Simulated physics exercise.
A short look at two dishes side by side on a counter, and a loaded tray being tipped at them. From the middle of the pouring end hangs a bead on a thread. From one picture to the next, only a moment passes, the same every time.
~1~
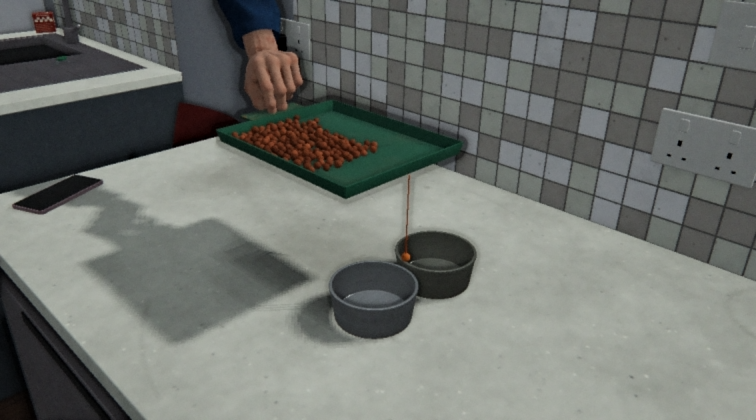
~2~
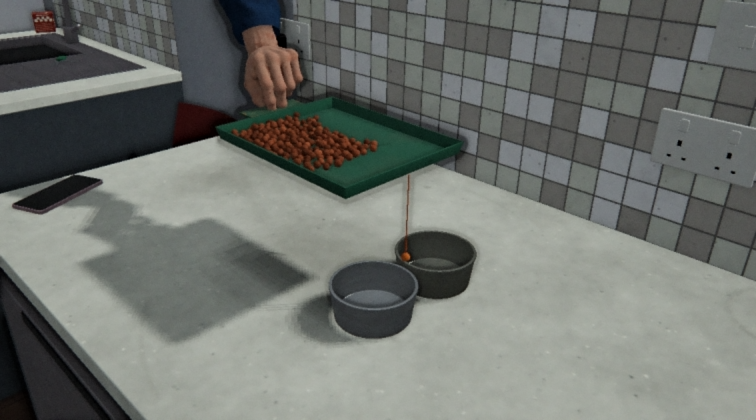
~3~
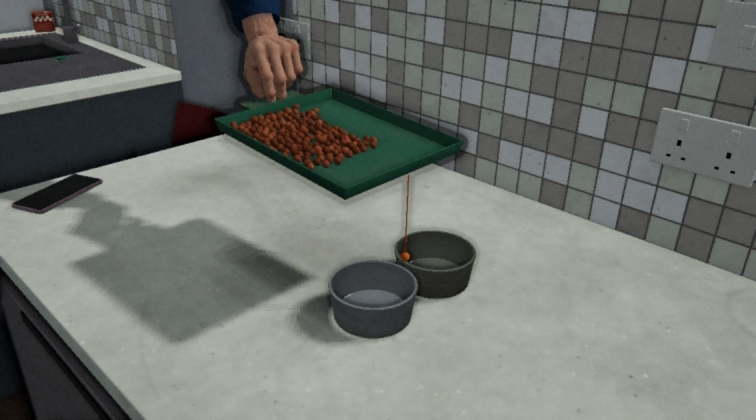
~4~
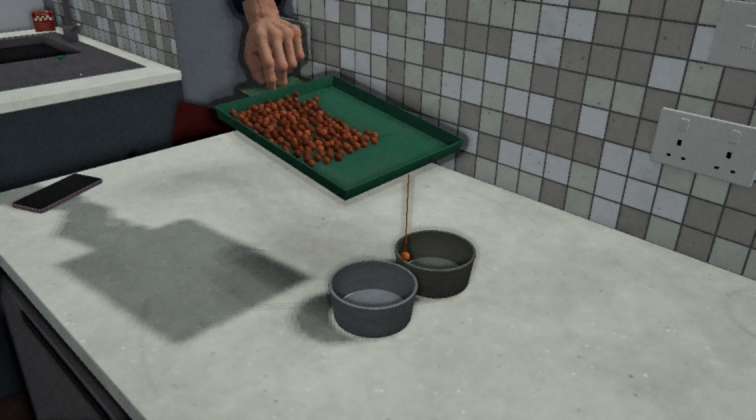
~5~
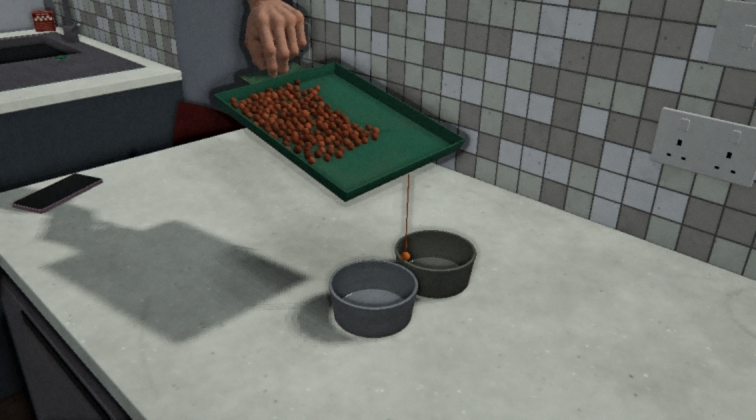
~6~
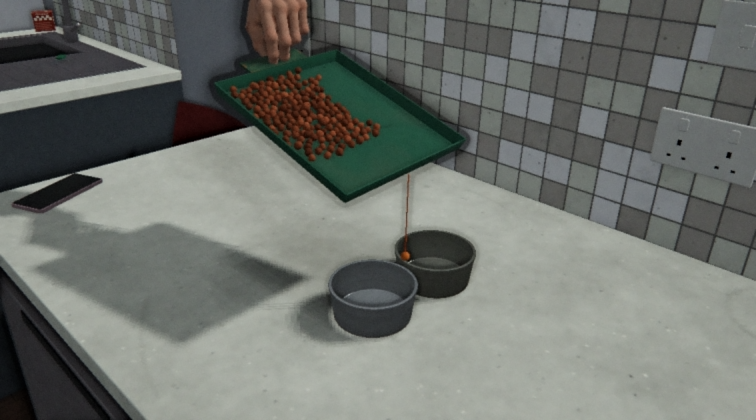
A hand gradually raised the back of a green tray of reddish-brown pellets, tilting it slightly toward its lower left corner, while two small grey dishes sat still on the counter below.
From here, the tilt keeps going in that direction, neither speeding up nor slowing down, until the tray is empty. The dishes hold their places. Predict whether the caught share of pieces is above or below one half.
A lesser share is caught.
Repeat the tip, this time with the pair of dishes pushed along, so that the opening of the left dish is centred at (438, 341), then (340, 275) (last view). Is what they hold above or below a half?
The first place gets a lesser share, the second a lesser share.
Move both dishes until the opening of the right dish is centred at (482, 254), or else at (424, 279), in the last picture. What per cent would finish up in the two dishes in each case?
First position: Some 40 %; second position: Some 90 %.
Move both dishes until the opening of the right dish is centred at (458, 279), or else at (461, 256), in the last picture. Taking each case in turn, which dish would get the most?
Placement one: The left-positioned dish. Placement two: The left-positioned dish.
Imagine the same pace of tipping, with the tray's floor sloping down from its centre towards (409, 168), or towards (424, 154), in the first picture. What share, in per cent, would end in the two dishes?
30 per cent, then 80 per cent.
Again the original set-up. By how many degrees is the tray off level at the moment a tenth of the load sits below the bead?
At roughly 95°.
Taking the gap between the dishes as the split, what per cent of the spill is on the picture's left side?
Near 40 %.
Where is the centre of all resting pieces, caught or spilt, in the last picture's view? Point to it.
(394, 331).
Soon after the last picture, tray tipped steeply; nearly all on the tray; a stray few in the left dish; a stray few in the air.
A little later, tray tipped right over; most on the tray; a stray few in the left dish; a small part outside both; a small part in the air.
Later still, tray tipped past a quarter turn; about a third in the left dish; a stray few in the right dish; about two thirds outside both.
At rest, tray tipped past a quarter turn; about a third in the left dish; a stray few in the right dish; about two thirds outside both.
